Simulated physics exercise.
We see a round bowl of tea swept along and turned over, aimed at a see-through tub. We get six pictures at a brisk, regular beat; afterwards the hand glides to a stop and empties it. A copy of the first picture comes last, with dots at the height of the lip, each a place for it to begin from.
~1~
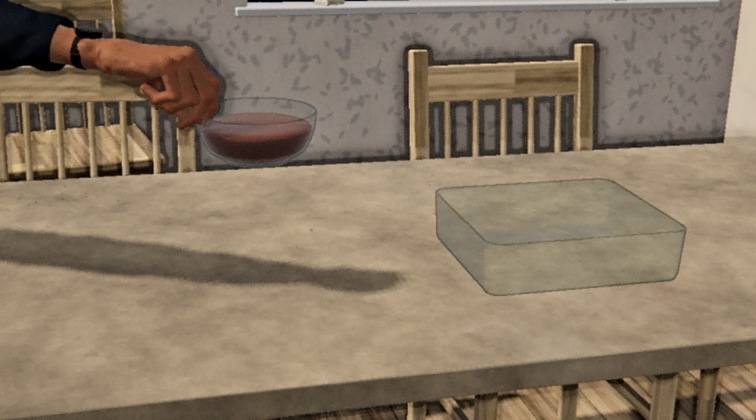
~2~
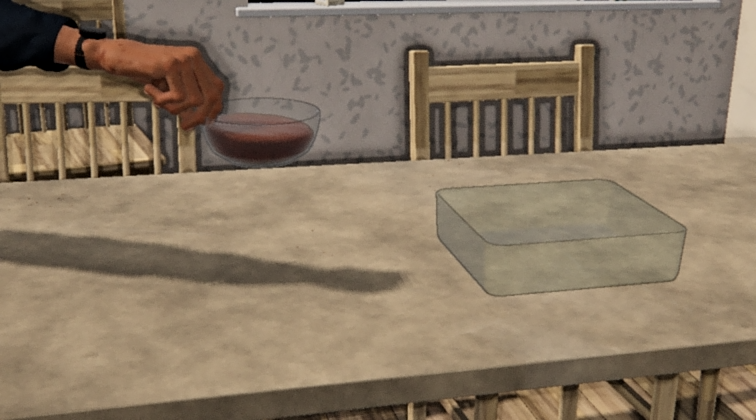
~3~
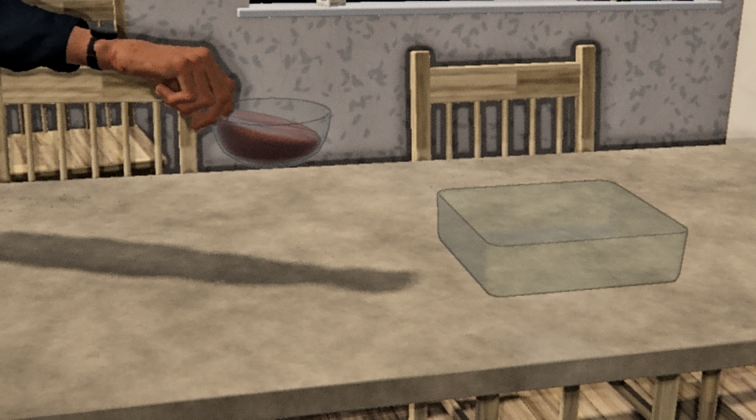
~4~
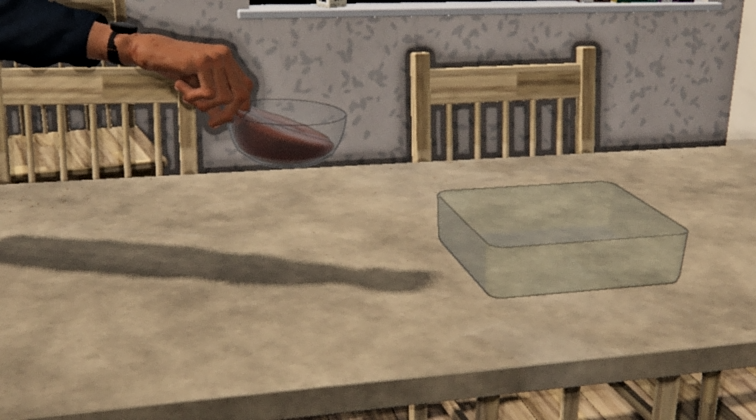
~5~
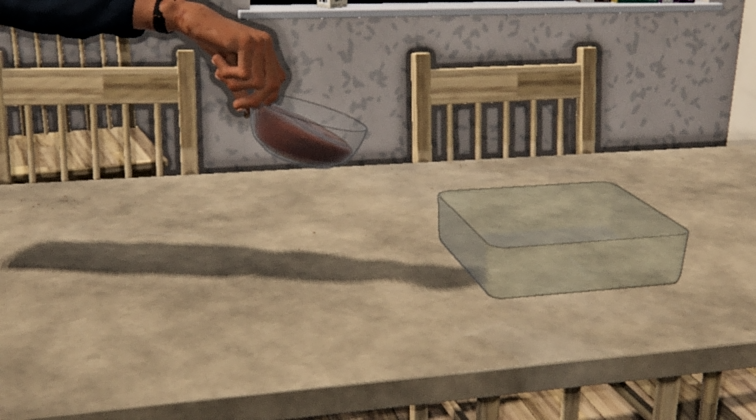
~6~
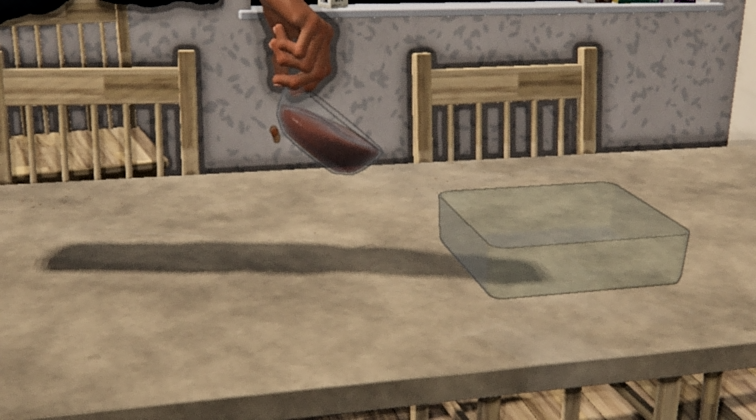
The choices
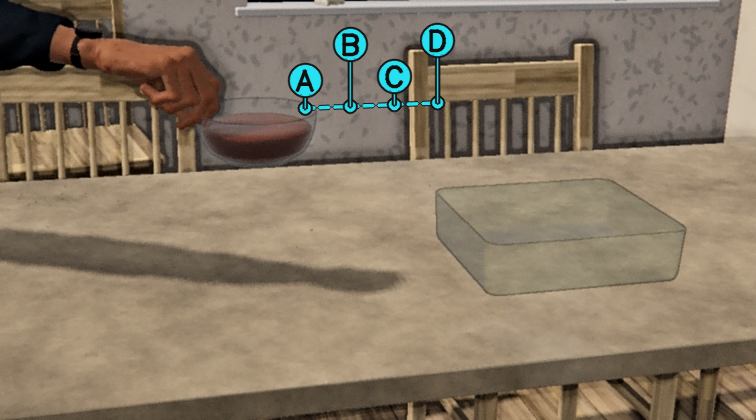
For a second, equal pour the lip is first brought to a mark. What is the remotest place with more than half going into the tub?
Place B.
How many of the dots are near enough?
Three.
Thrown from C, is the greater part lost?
No, that is safe.
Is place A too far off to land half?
Yes, it does.
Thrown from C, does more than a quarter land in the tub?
Yes, it does.
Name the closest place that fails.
That would be A.
In cyan, A at (305, 108); B at (350, 106); C at (394, 104); D at (437, 102).
If A is chosen, about 12 % lands in the tub, 84 % falls short and 3 % goes beside or beyond.
If B is chosen, about 66 % lands in the tub, 15 % falls short and 19 % goes beside or beyond.
If C is chosen, about 72 % lands in the tub, 3 % falls short and 25 % goes beside or beyond.
If D is chosen, about 64 % lands in the tub, 4 % falls short and 32 % goes beside or beyond.
